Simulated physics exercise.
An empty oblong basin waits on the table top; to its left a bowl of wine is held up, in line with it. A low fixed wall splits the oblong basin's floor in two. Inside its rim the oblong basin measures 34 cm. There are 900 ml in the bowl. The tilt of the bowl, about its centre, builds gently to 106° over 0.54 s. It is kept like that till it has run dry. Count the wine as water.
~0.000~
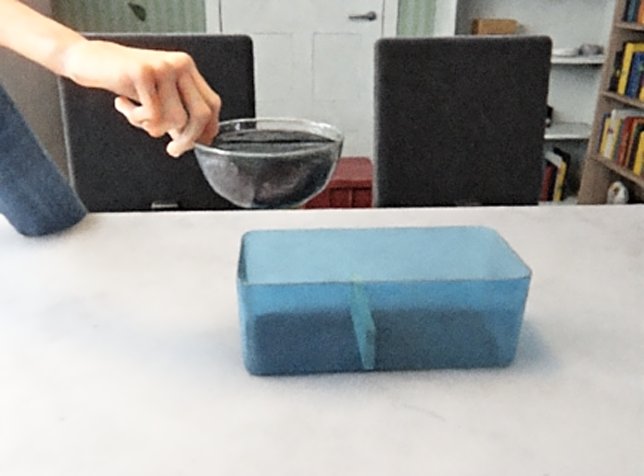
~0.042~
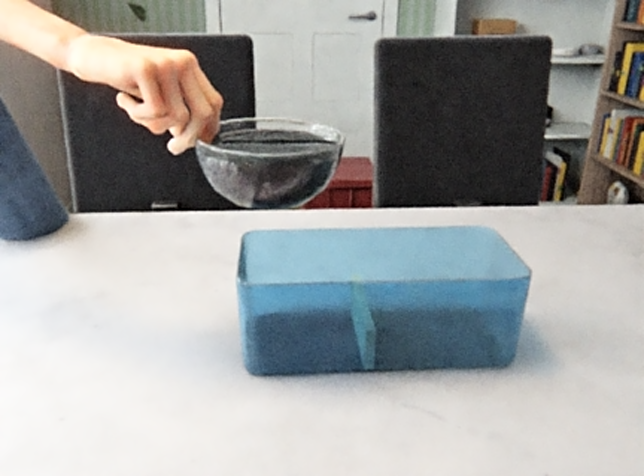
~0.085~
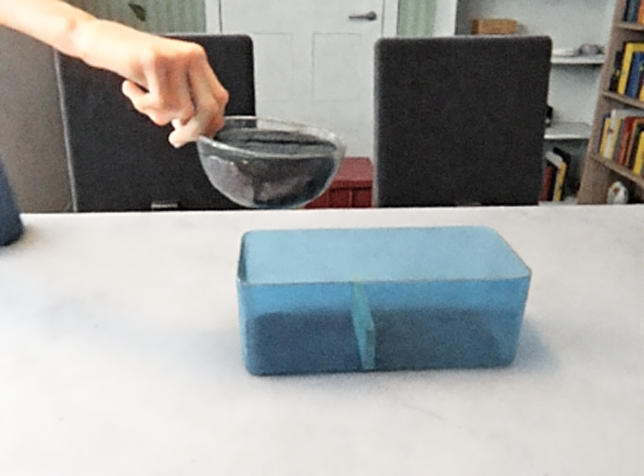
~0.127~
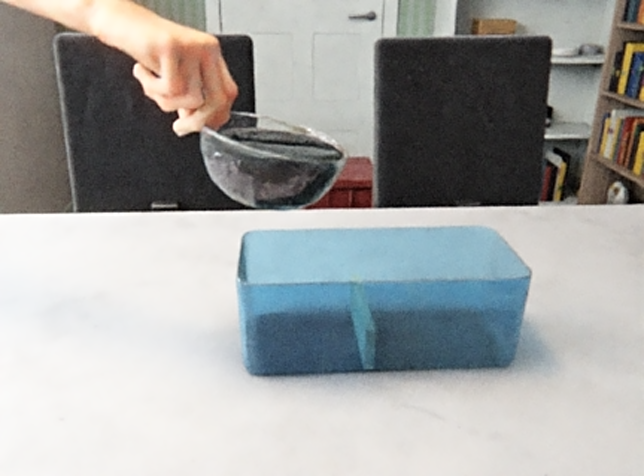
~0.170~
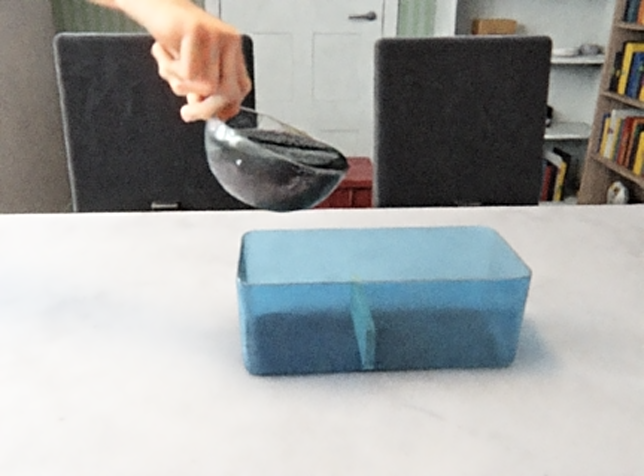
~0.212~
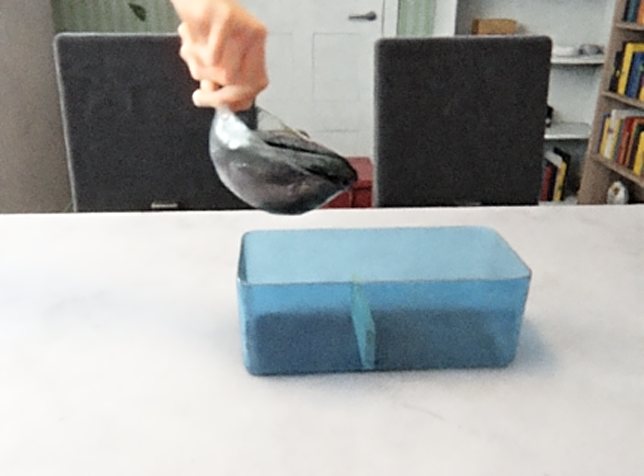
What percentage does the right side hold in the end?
The far part has some 54 per cent.
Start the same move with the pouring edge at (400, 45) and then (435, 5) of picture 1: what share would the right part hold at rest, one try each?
First 80, then 80 per cent.
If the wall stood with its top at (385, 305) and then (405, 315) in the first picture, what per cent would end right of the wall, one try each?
In turn about 30 and 30 per cent.
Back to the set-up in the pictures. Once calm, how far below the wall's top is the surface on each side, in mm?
Some 38 mm on the left and 36 mm on the right.
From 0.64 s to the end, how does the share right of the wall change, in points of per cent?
The share moves up, by some 4 per cent.
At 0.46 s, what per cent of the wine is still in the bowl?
Some 8 per cent.
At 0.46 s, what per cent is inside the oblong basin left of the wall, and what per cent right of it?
Some 20 per cent left and 50 right.
By 0.46 s the tilt is 100° and 8 per cent is still to pour, 19 is left of the wall and 49 right of it.
By 0.64 s the tilt is 106° and 0 per cent is still to pour, 38 is left of the wall and 50 right of it.
By 0.83 s the tilt is 106° and 0 per cent is still to pour, 41 is left of the wall and 53 right of it.
By 1.04 s the tilt is 106° and 0 per cent is still to pour, 43 is left of the wall and 54 right of it.
At rest 43 per cent lies left of the wall, 54 right of it and 3 outside.
